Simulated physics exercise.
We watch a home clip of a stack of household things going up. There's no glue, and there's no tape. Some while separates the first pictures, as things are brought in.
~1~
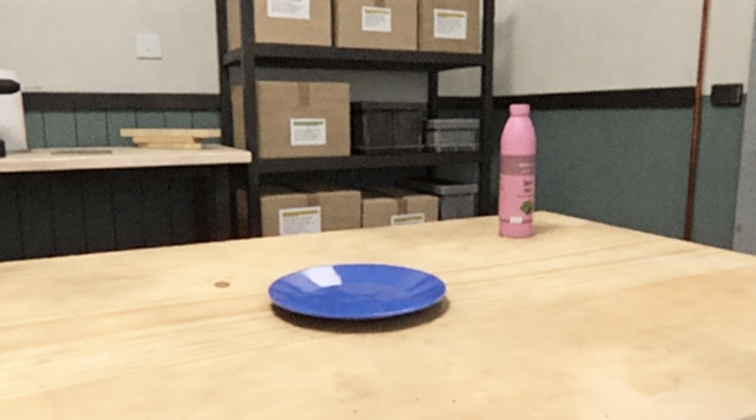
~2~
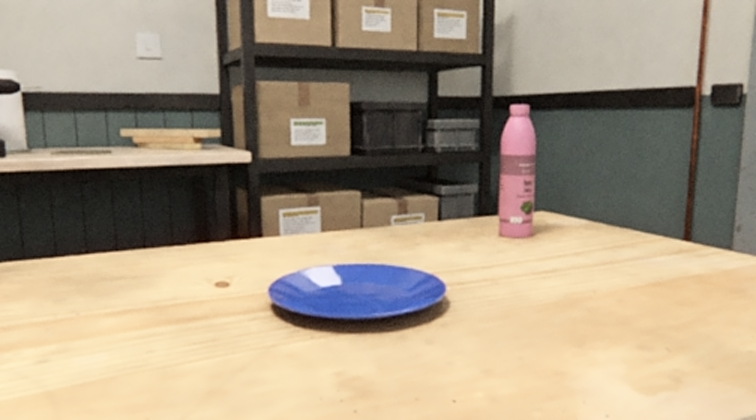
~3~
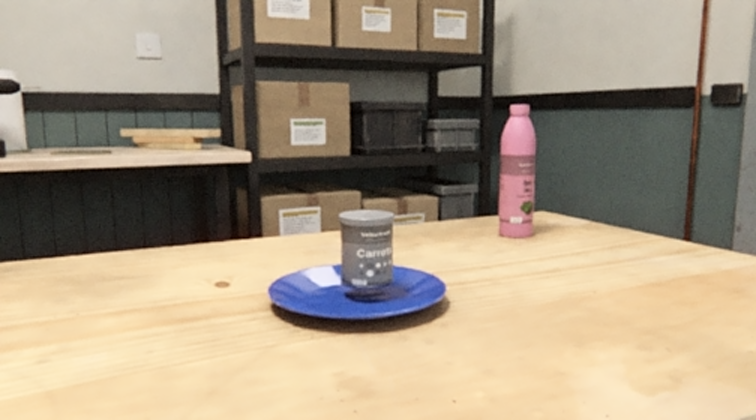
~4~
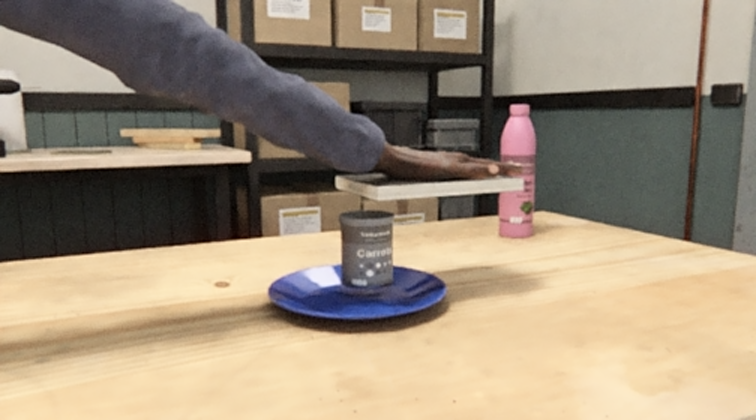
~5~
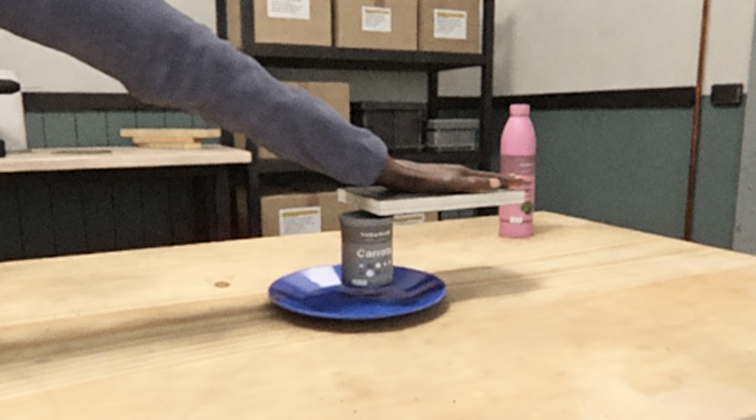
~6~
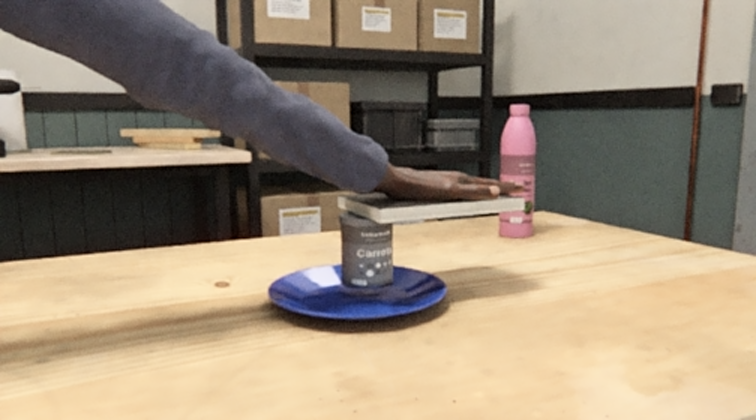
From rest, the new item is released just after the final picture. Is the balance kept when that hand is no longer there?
No, the balance is lost.
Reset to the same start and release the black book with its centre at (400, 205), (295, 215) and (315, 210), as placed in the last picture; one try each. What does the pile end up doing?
The pile goes down at first, goes down second and goes down third.
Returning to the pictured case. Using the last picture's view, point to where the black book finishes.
End position: Approximately (443, 242).
Then, 0.40 s on from there, black book now fallen.
Then, 1.70 s on from there, nothing new.
In the end, fallen, black book; the other 3 unmoved. At the end, from the last picture's camera, black book near (443, 242). The pile comes apart.
